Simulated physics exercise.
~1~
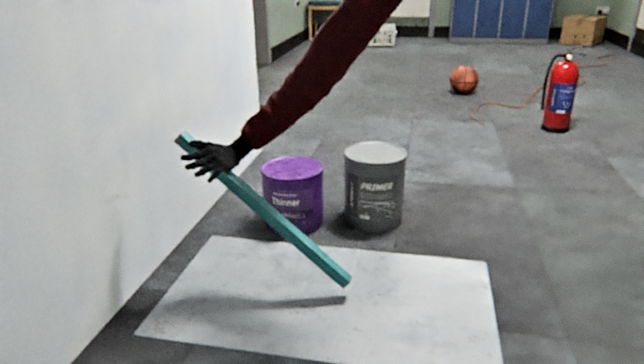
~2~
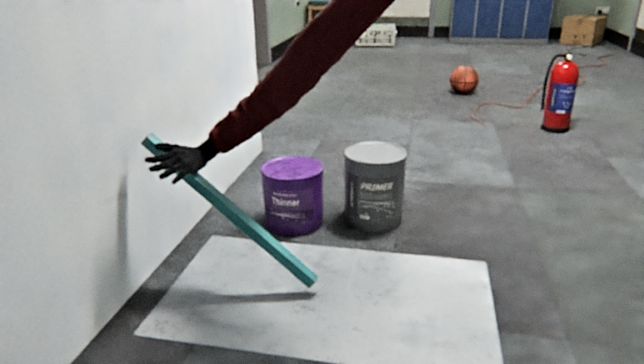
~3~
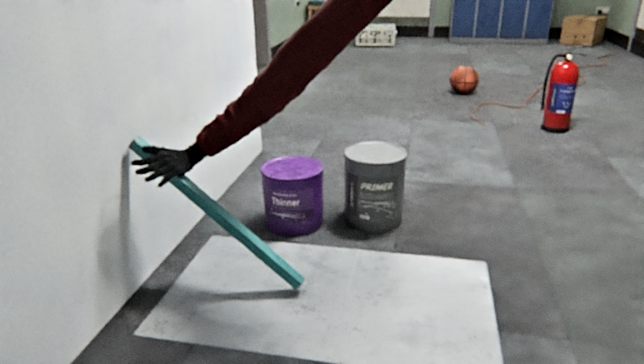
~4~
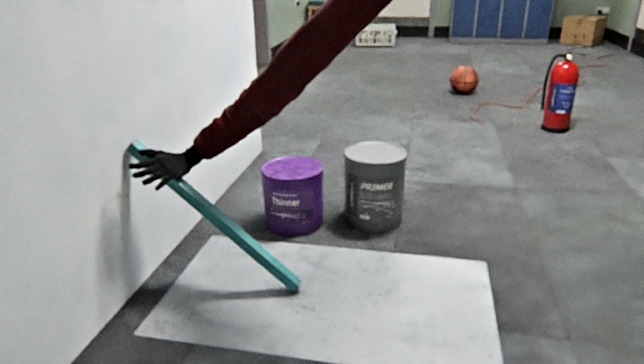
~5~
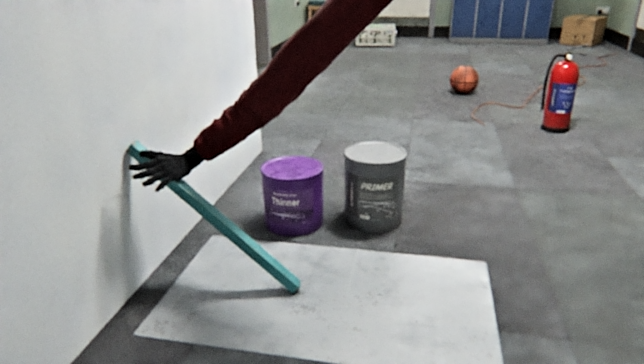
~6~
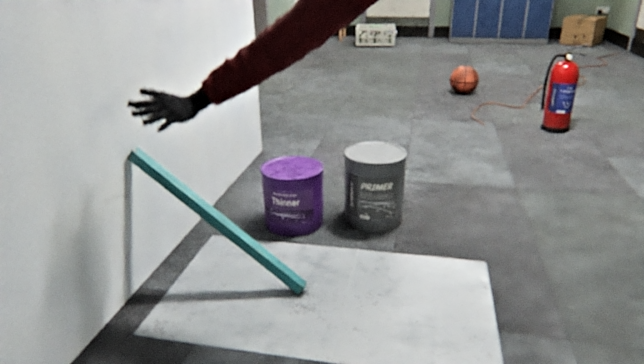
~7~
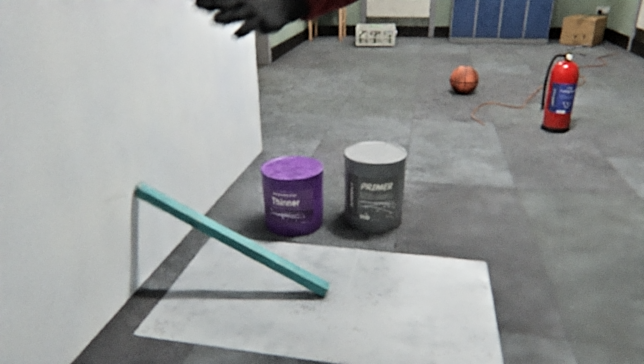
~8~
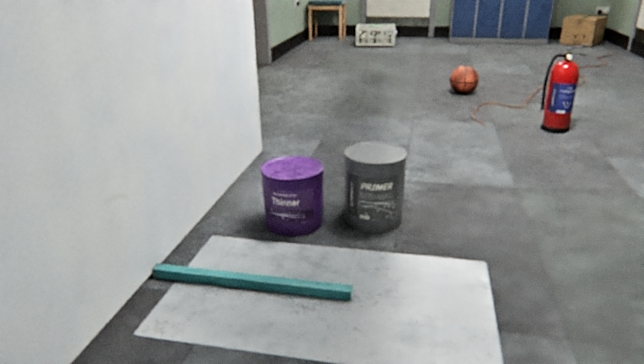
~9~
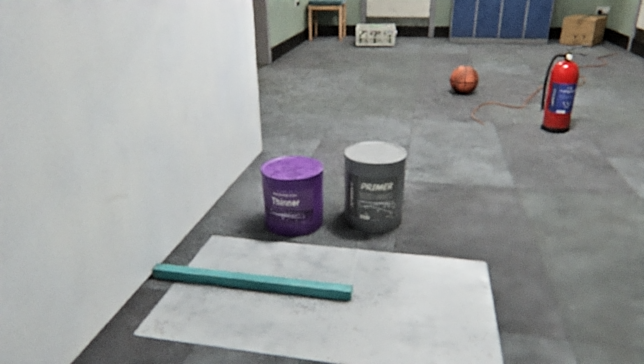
A gloved hand leans a turquoise pole against the wall, releases it, and it slides flat.
